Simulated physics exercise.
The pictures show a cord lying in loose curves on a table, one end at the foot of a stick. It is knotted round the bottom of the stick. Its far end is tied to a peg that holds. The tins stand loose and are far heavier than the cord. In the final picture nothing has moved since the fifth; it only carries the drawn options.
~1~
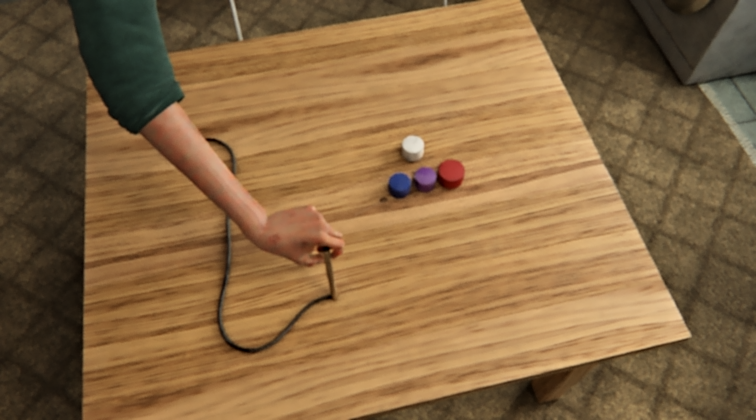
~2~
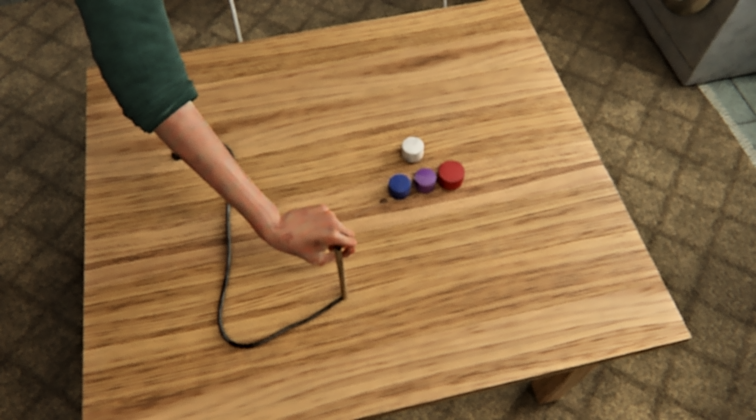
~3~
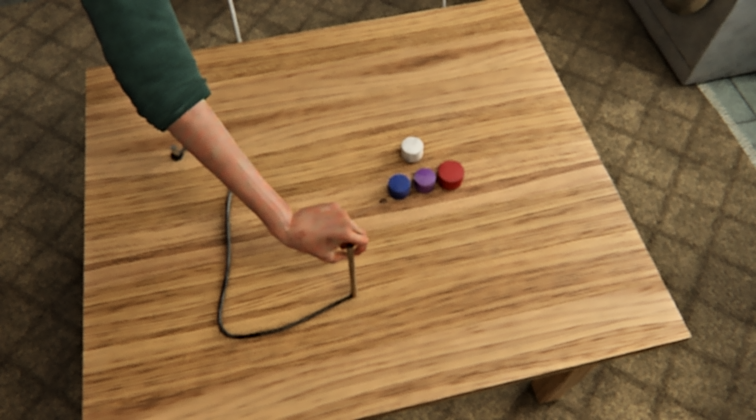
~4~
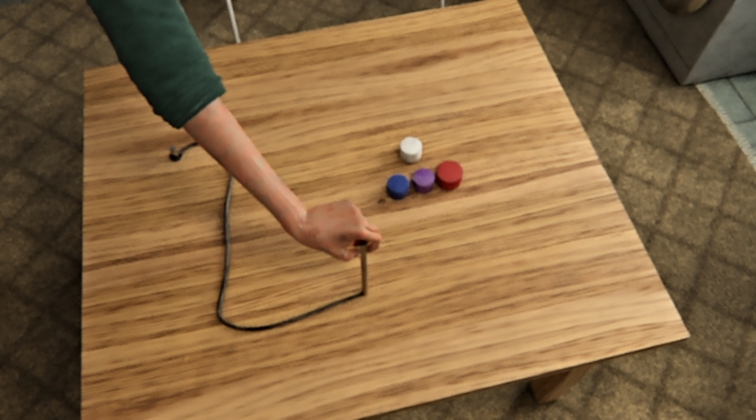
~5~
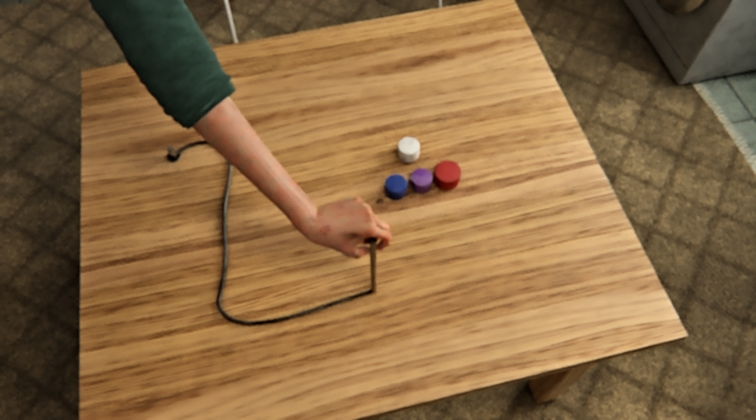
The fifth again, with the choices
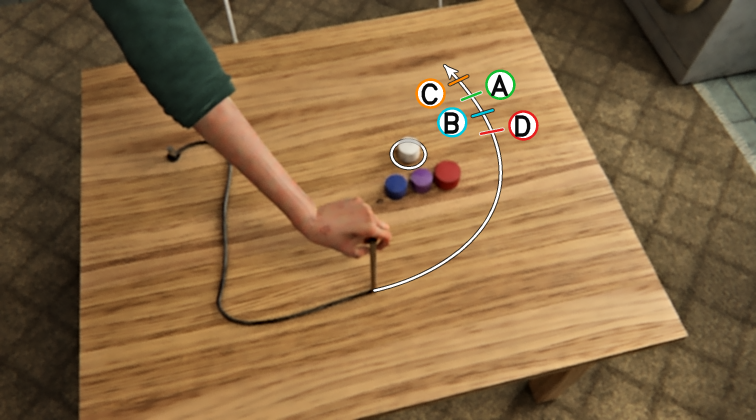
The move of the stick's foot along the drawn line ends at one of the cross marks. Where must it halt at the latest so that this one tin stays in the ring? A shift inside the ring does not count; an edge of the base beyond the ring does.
The farthest safe stop is A.
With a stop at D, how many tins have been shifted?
The count is none.
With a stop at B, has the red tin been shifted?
Yes.
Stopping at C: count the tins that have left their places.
Four.
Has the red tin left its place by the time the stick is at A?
Yes.
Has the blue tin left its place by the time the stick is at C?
By then, yes.
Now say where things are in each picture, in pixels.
The first frame shows purple tin (425, 180); blue tin (400, 186).
The second frame shows blue tin (400, 187); white tin (413, 150).
The third frame shows red tin (451, 175); peg (175, 152).
The fourth frame shows purple tin (423, 181); blue tin (398, 187).
The fifth frame shows white tin (409, 150); red tin (447, 175); peg (172, 153).
On the marked copy, A at (471, 96); B at (483, 113); C at (459, 80); D at (492, 132); the ring at (408, 154); the route from (374, 291) via (500, 185) to (445, 66).
Following A. Soon after the start, foot of the stick (469, 242); white tin (409, 150).
Later, foot of the stick (500, 161); white tin (409, 150).
In the end, foot of the stick (471, 97); purple tin (413, 166); blue tin (392, 170); white tin (407, 149); red tin (430, 154); the white tin is still in its ring.
As for the rest, B is safe but short; C drags the ringed tin to (398, 142); D is safe but short.
